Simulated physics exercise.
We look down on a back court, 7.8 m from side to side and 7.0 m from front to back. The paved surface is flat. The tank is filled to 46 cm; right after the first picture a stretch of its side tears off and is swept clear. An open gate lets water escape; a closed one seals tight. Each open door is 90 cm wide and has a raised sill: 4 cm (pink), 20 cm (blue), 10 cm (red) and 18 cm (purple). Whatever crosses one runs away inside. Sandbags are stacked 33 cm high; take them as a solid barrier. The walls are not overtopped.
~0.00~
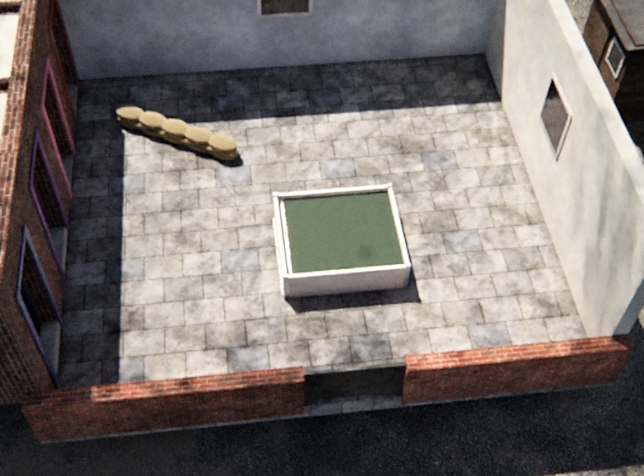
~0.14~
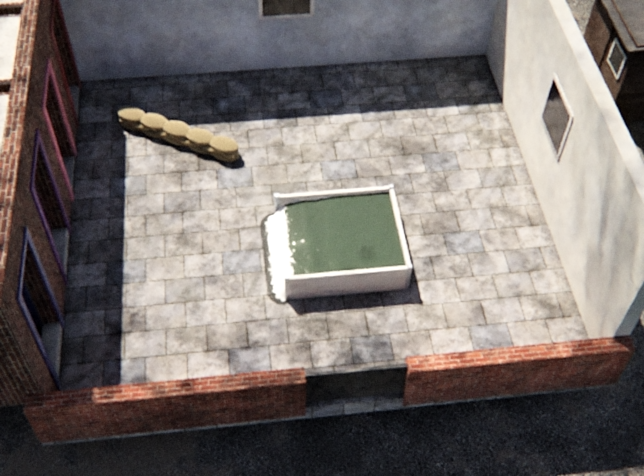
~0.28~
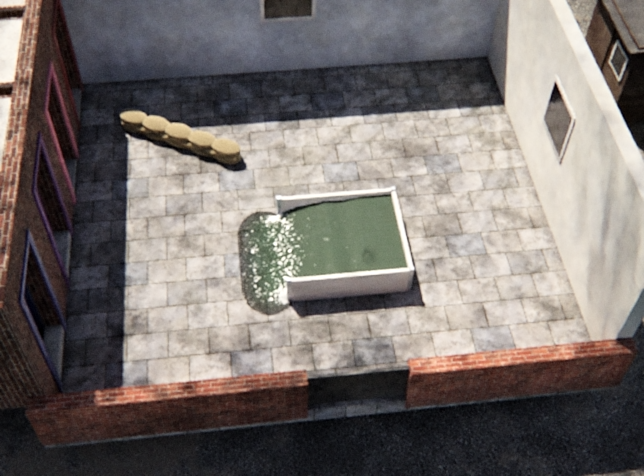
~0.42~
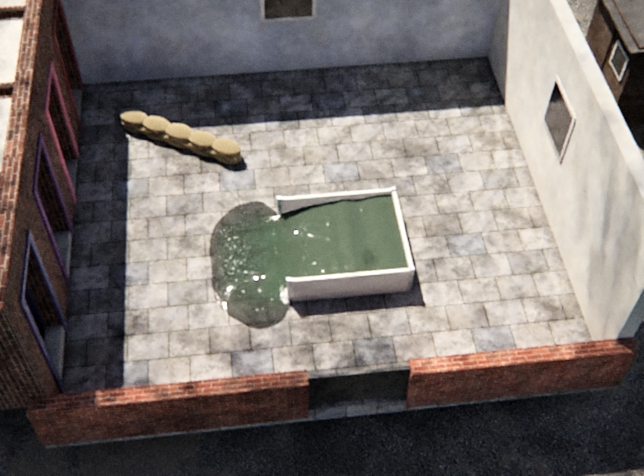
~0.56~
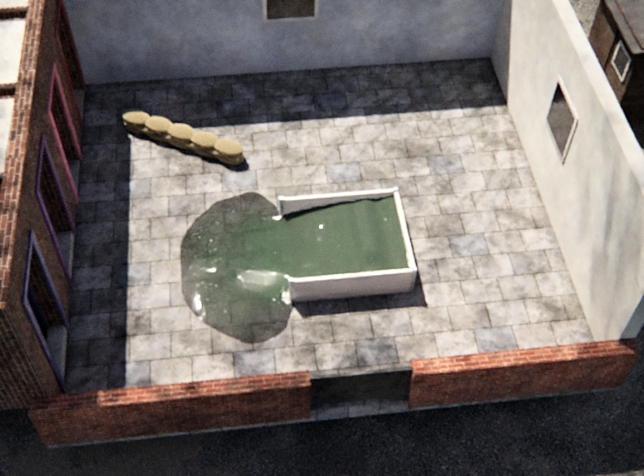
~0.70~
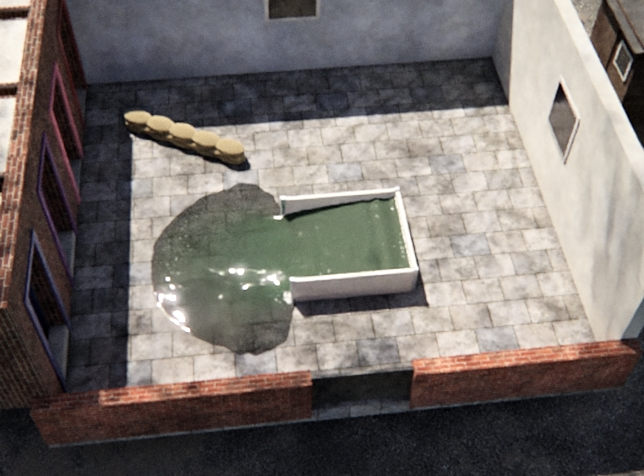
At first, a white-walled tank of green water sits still on a paved court, with a row of sandbags behind it to the left. Then its left side opens and water bursts out in white foam. The foam thins as a rounded green pool spreads leftward across the paving, glinting in the light.
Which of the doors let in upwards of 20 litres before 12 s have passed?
Within that time: At the pink door it goes over the limit; at the blue door it keeps below the limit; at the red door it does not reach the limit; at the purple door it stays under the limit.
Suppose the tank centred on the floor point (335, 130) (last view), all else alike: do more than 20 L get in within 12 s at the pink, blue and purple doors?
Then: Pink not over, blue not over, purple under.
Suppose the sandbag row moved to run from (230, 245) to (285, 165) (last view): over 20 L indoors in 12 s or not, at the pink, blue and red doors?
Then: Pink under, blue under, red below.
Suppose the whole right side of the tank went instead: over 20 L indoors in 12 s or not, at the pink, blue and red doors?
Then: Pink under, blue under, red below.
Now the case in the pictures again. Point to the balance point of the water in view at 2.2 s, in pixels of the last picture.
At about (216, 267).
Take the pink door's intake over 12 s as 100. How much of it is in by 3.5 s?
Some 50 per cent by then.
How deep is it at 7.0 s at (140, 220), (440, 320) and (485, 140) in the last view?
Roughly 5, 2 and 0 cm, in turn.
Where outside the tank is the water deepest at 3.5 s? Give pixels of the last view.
Around (64, 420).
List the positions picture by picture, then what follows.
The tank at (339, 232) is whole and still, 46 cm deep, in the first picture.
The front is at (280, 299), 0.8 m from the gap at (284, 251); 0.3 m2 of floor is under water; 46 cm left at the back of the tank, in the second picture.
Water pours out at (286, 254) and has run 1.0 m, to (267, 310); typically 8 cm deep outside, 46 cm at the tank's back, in the third picture.
The front is at (236, 313), 1.3 m from the gap at (286, 255); 2.1 m2 of floor is under water; 46 cm left at the back of the tank, in the fourth picture.
Water pours out at (288, 255) and has run 1.7 m, to (189, 295); typically 5 cm deep outside, 44 cm at the tank's back, in the fifth picture.
The front is at (159, 251), 2.1 m from the gap at (290, 255); 4.4 m2 of floor is under water; 38 cm left at the back of the tank, in the sixth picture.
After 1.4 s water covers 20 % of the floor and is deepest (18 cm) near (284, 283); pink door not reached, blue door not reached, red door not reached, purple door 15 cm at the sill, 0 L in.
After 2.2 s water covers 30 % of the floor and is deepest (20 cm) near (73, 292); pink door 8 cm at the sill, 0 L in, blue door 16 cm at the sill, 0 L in, red door not reached, purple door 20 cm at the sill, 1 L in.
After 3.5 s water covers 30 % of the floor and is deepest (20 cm) near (64, 420); pink door 9 cm at the sill, 24 L in, blue door 15 cm at the sill, 0 L in, red door 5 cm at the sill, 0 L in, purple door 14 cm at the sill, 3 L in.
After 7.0 s water covers 55 % of the floor and is deepest (8 cm) near (81, 172); pink door 6 cm at the sill, 38 L in, blue door 5 cm at the sill, 0 L in, red door 7 cm at the sill, 2 L in, purple door 5 cm at the sill, 3 L in.
After 12.0 s water covers 80 % of the floor and is deepest (5 cm) near (543, 372); pink door 4 cm at the sill, 50 L in, blue door 3 cm at the sill, 0 L in, red door 5 cm at the sill, 2 L in, purple door 4 cm at the sill, 4 L in.
